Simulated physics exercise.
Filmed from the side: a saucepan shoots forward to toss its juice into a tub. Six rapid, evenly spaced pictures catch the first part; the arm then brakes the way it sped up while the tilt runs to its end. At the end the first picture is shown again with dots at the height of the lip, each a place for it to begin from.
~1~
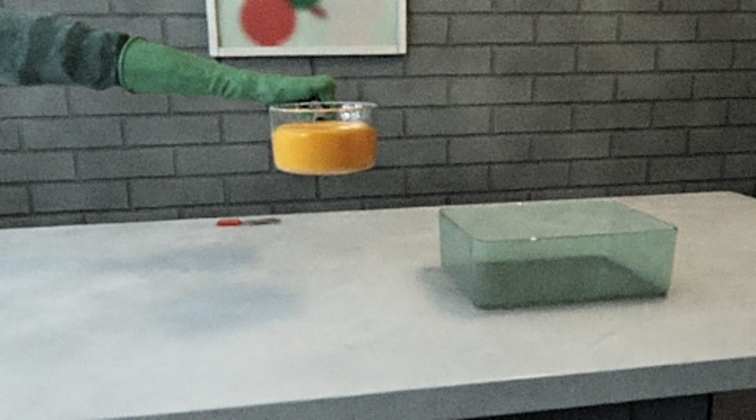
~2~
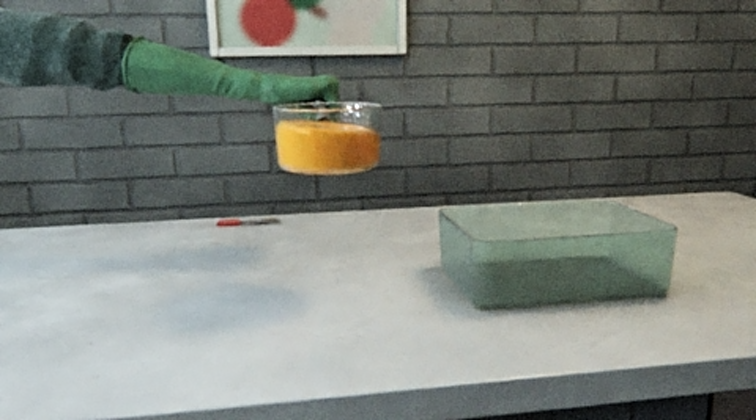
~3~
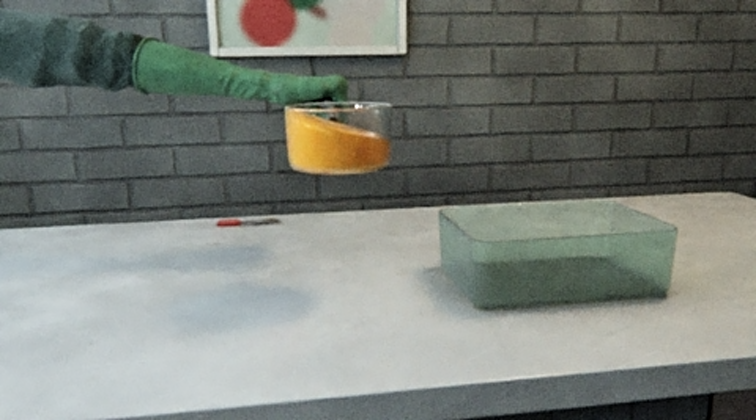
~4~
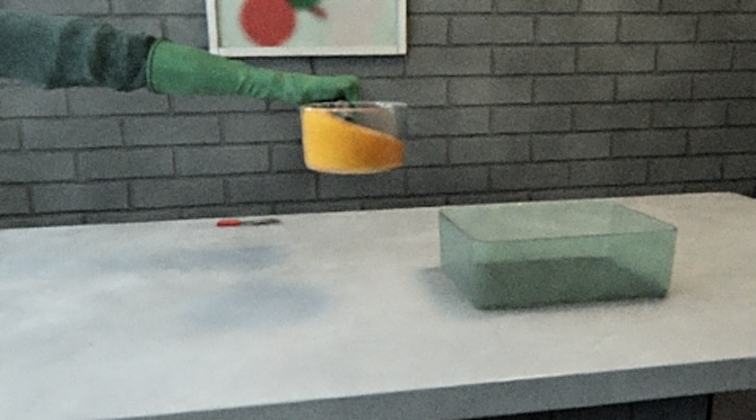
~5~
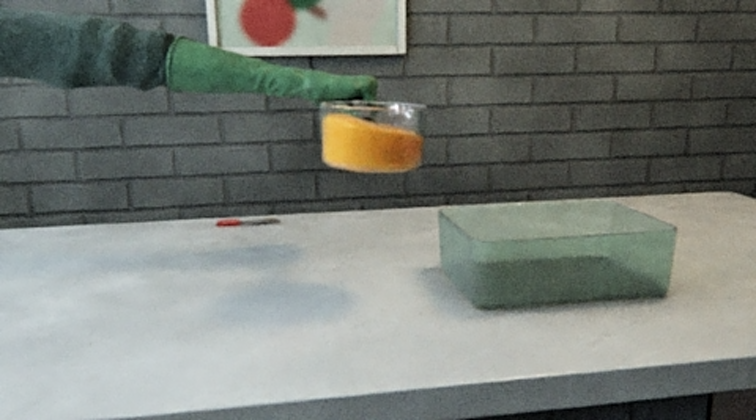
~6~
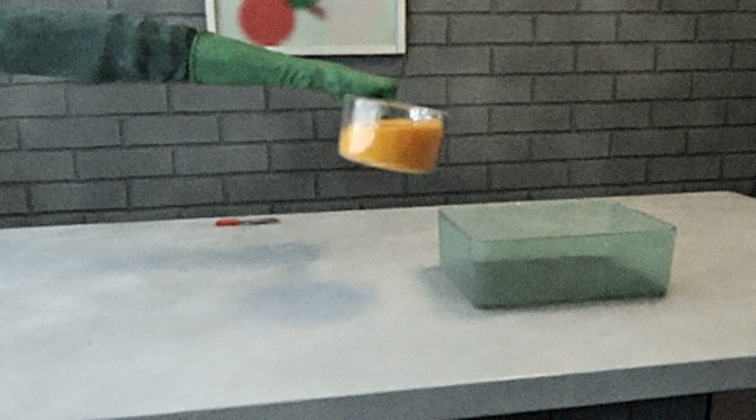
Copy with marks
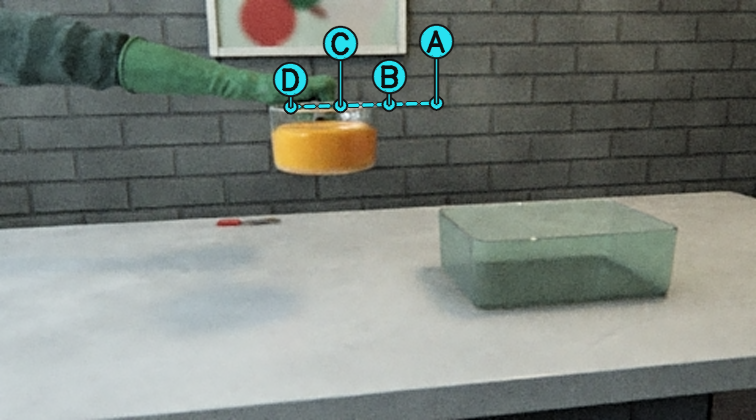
A green-gloved arm moves a clear pan of sloshing orange juice right, then tilts it slightly.
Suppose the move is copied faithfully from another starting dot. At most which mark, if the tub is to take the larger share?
The limit is C.
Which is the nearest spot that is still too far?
It is D.
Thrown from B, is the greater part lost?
No, not at all.
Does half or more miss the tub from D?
Yes, it does.
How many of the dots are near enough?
Three.
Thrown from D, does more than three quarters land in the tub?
No, less.
In cyan, A at (436, 103); B at (389, 104); C at (340, 105); D at (290, 107).
Choosing A, about 94 % lands in the tub, 1 % falls short and 6 % goes beside or beyond.
Choosing B, about 96 % lands in the tub, 0 % falls short and 4 % goes beside or beyond.
Choosing C, about 76 % lands in the tub, 21 % falls short and 3 % goes beside or beyond.
Choosing D, about 28 % lands in the tub, 71 % falls short.
